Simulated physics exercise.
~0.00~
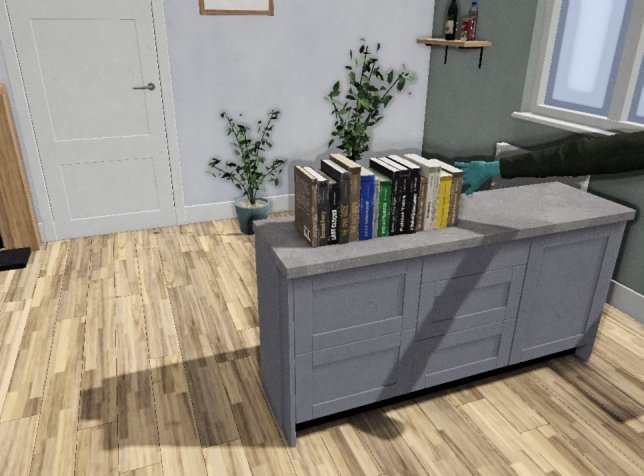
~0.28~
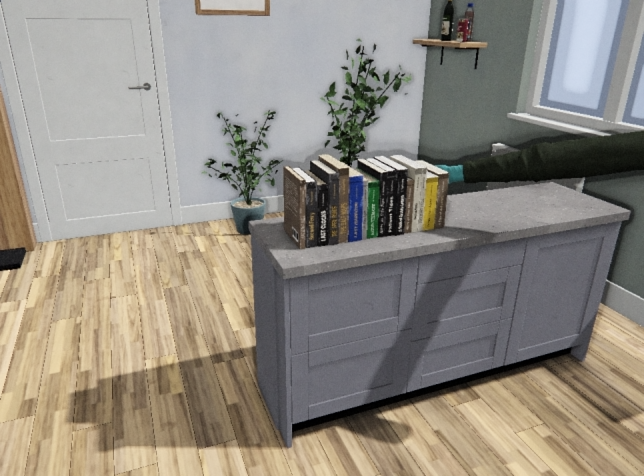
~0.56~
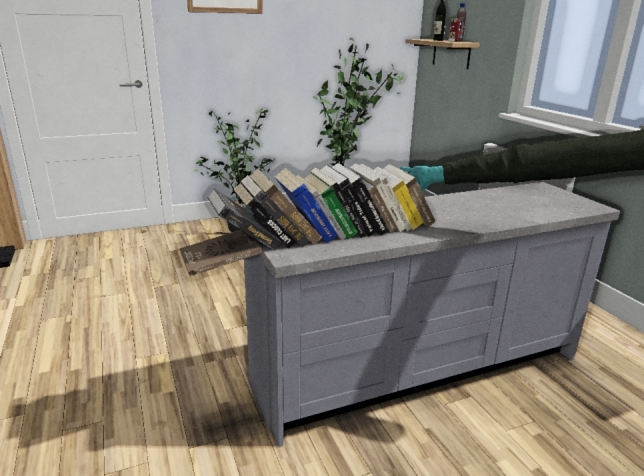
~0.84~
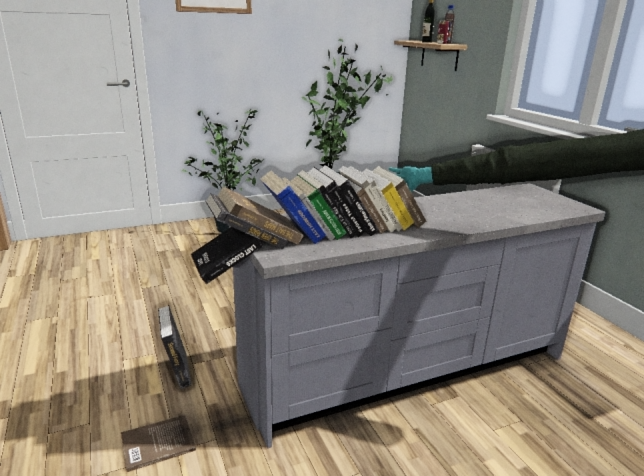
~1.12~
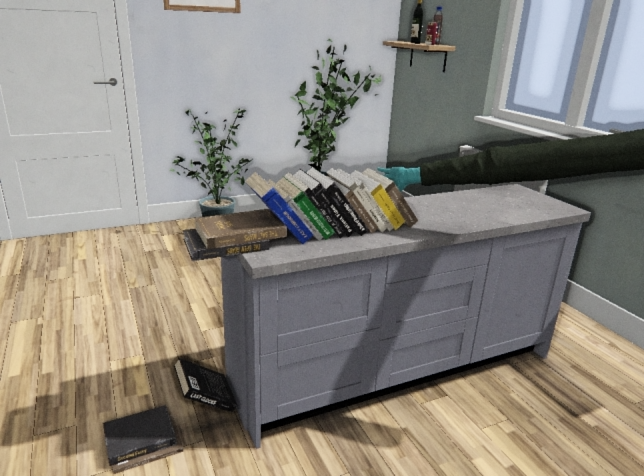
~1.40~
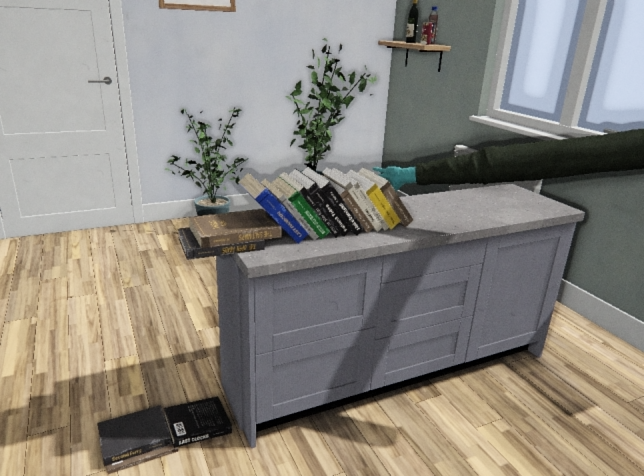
A row of upright books, with blue, green and yellow spines among darker and paler ones, stands on a grey sideboard in a room with a wooden floor, seen from slightly above. Two leafy plants and a white door are behind, with a window at the right. A dark-sleeved arm with a teal hand reaches in from the right and pushes the row left. The books lean over leftward, and those at the left end tip past the edge. Several dark ones drop to the floor, while two lie flat, jutting over the edge, and the blue, green and yellow books stay leaning on top.
